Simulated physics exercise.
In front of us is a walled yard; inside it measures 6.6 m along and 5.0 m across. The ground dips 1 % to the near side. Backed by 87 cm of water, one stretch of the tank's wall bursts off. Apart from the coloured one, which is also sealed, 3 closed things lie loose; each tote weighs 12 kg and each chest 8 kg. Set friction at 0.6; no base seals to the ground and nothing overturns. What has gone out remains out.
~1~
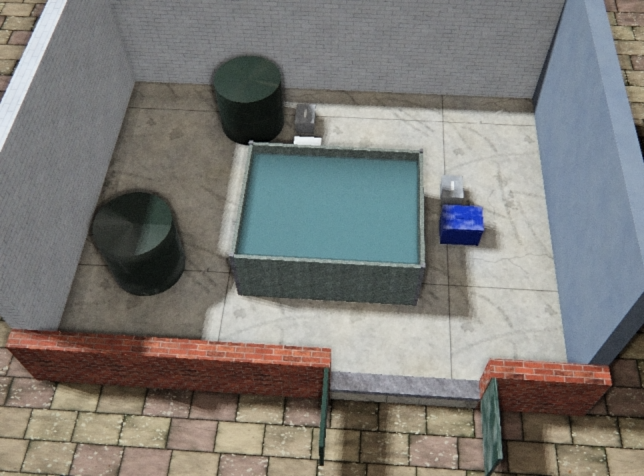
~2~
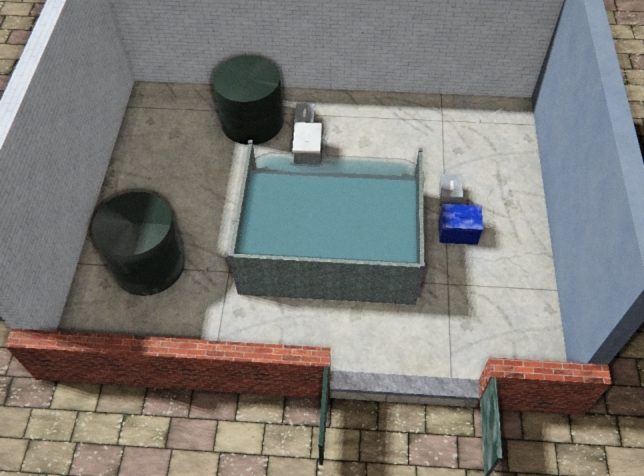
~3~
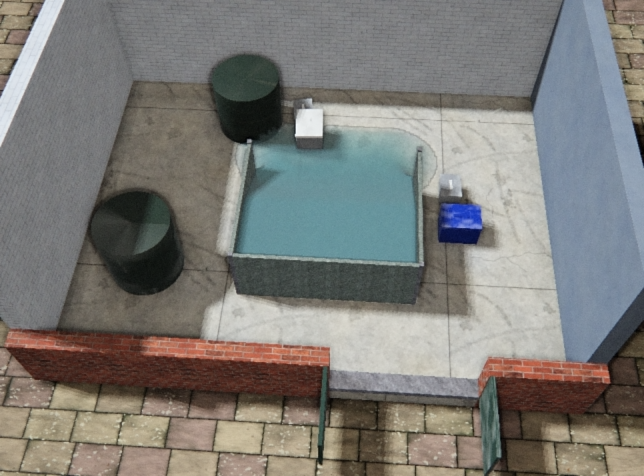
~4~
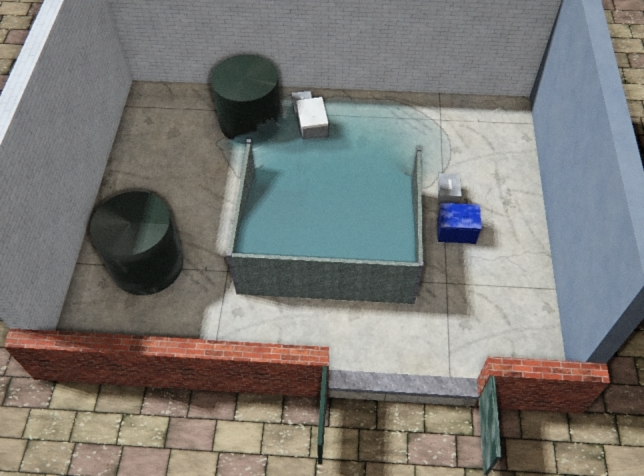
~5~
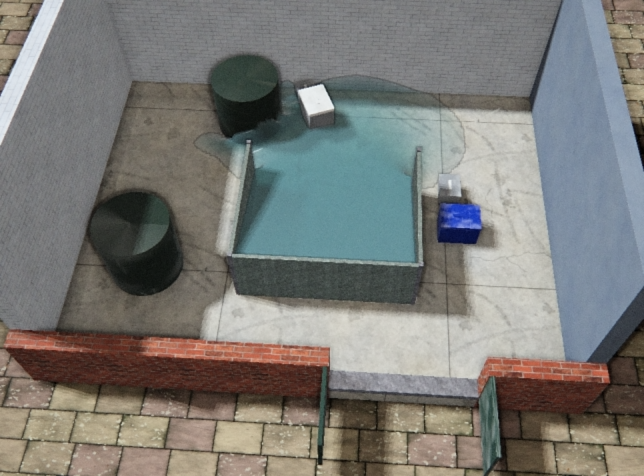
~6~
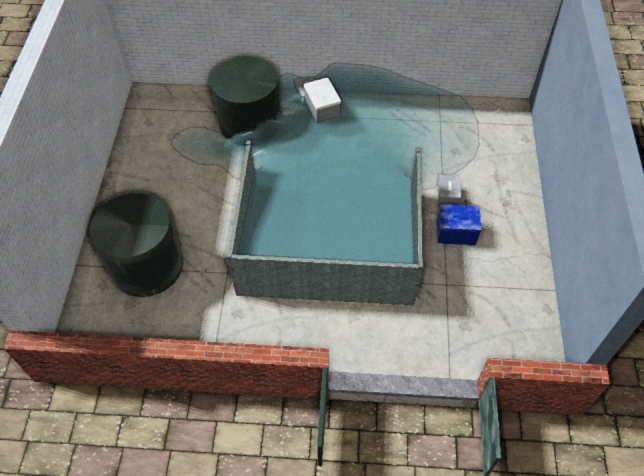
Water burst out of the tank as its back wall gave way, spreading across the yard floor and pushing a white box toward the rear wall, while the blue box stayed almost still on the right.
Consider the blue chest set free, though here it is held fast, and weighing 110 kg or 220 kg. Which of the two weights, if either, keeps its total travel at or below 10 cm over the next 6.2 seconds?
The smaller one already does.
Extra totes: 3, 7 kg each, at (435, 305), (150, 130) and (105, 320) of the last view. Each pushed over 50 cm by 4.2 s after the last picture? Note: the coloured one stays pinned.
First one stayed within, second went beyond, third went beyond.
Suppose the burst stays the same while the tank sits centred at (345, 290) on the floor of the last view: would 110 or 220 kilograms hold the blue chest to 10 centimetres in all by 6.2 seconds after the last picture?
Well, then the lighter one is plenty.
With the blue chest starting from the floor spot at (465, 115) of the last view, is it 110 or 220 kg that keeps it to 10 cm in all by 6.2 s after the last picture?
Only the larger holds.
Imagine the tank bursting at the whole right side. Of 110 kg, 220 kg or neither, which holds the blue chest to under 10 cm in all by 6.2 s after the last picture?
Then I'd expect only the heavy mass to do.
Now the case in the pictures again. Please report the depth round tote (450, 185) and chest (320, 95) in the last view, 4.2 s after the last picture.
Some 12 cm at the first, some 21 cm at the second.
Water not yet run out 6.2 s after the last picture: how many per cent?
Some 90 per cent remains.
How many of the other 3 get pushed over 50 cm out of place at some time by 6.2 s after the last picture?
That comes to 2.
Then, 0.6 s after the last picture the blue chest would be 0 cm from its start with 110 kg and 0 cm from its start with 220 kg; 0 cm of water round it then.
Then, 2.3 s after the last picture the blue chest would be 0 cm from its start with 110 kg and 0 cm from its start with 220 kg; 4 cm of water round it then.
Then, 4.2 s after the last picture the blue chest would be 0 cm from its start with 110 kg and 0 cm from its start with 220 kg; 9 cm of water round it then.
Then, 6.2 s after the last picture the blue chest would be 0 cm from its start with 110 kg and 0 cm from its start with 220 kg; 7 cm of water round it then.
